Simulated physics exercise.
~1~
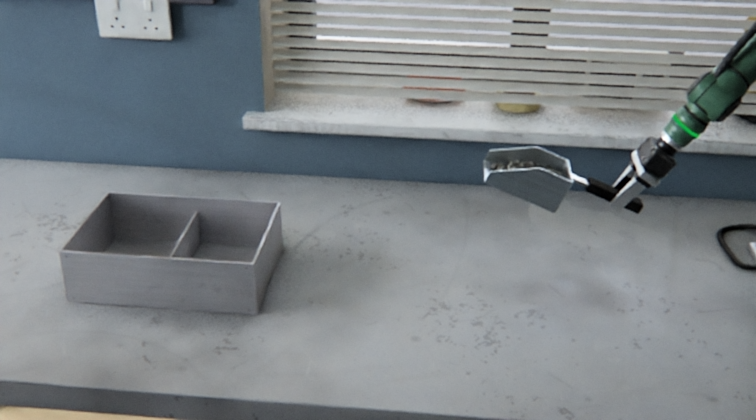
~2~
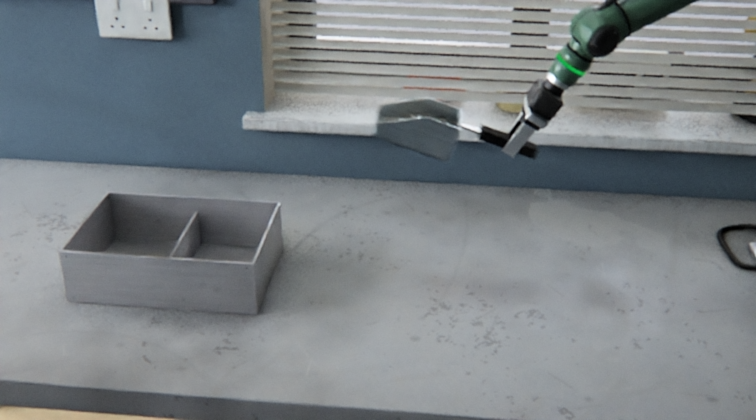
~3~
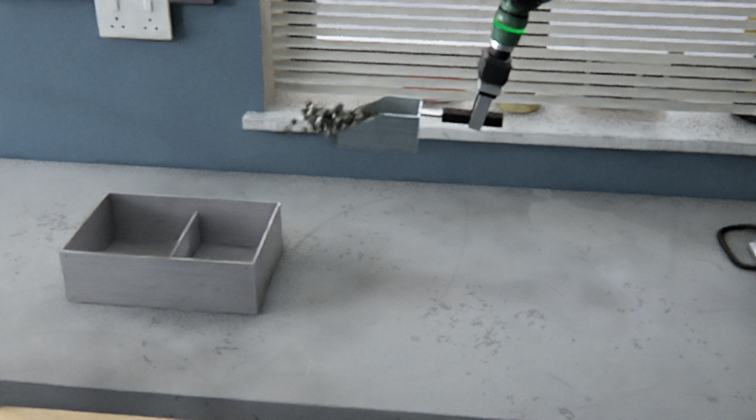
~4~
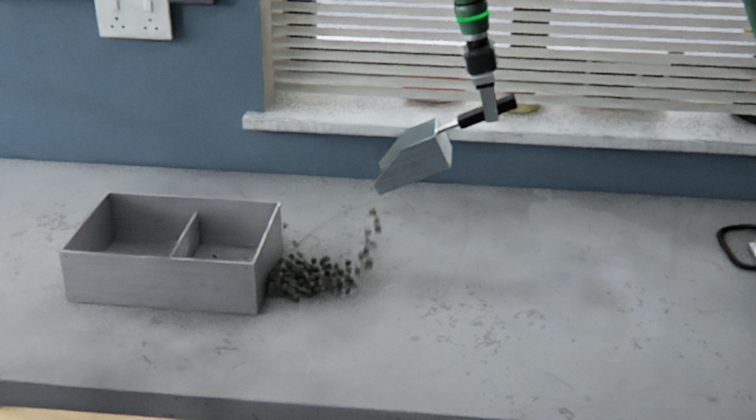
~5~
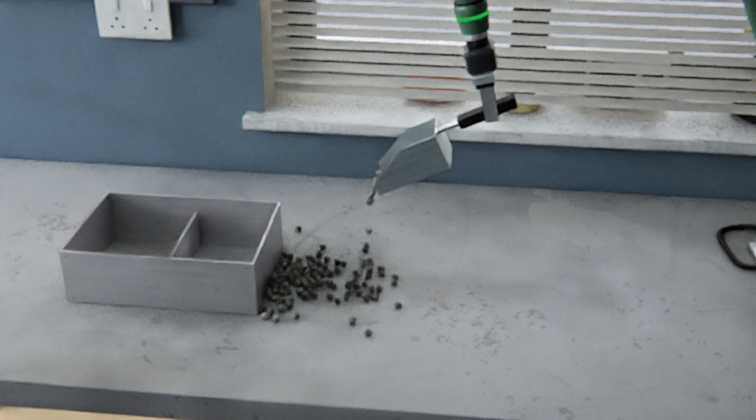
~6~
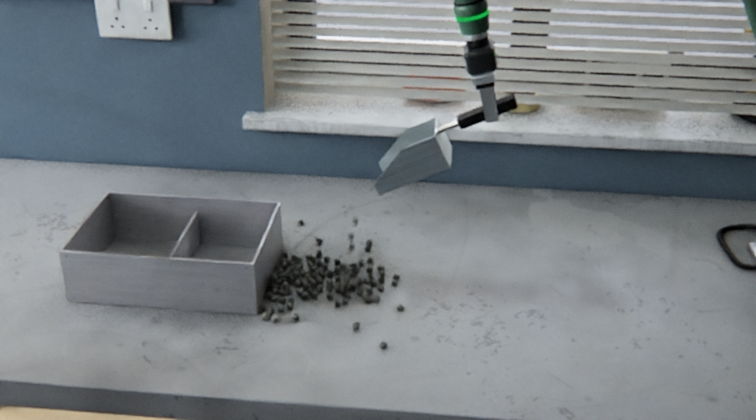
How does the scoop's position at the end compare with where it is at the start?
At the end the scoop is further to the left and slightly higher than at the start, nearer to the bin.
